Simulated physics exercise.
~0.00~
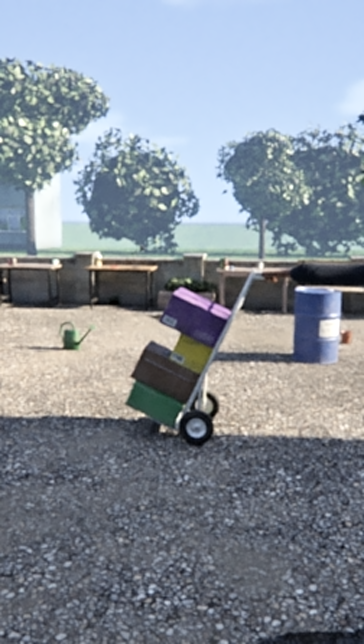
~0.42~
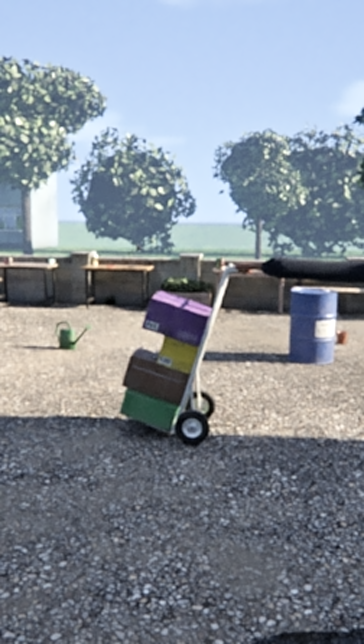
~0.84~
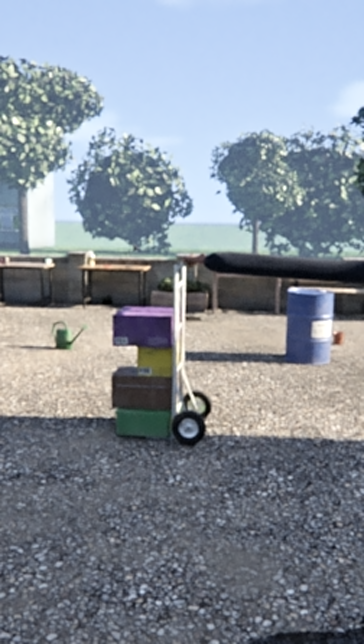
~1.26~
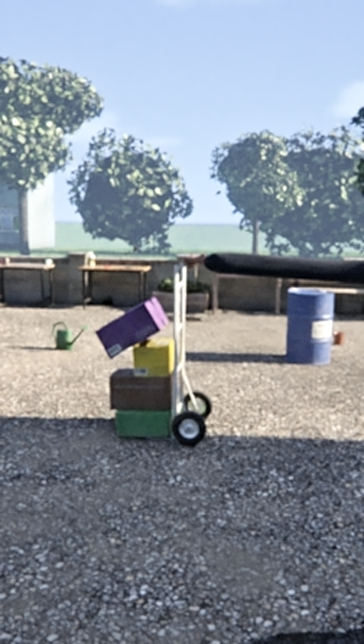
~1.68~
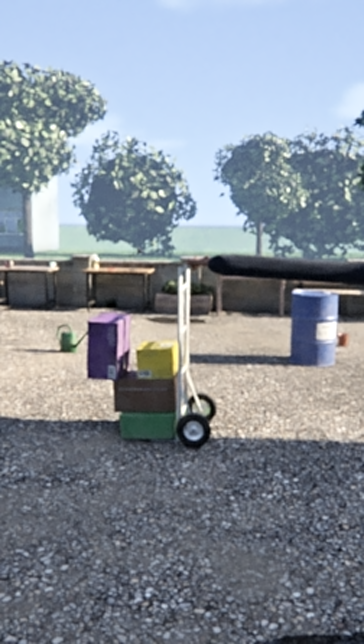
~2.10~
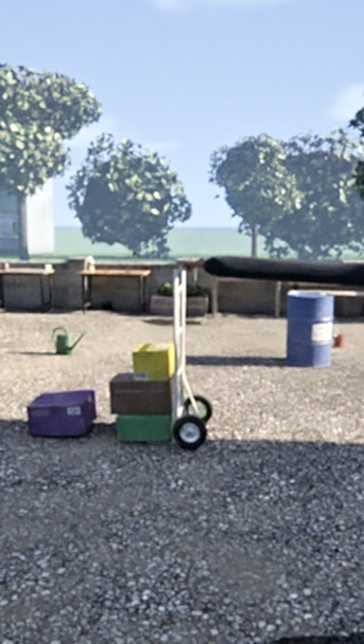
Gravel yard with a tilted hand truck swinging upright, its top purple box toppling left to the ground, three others staying stacked.
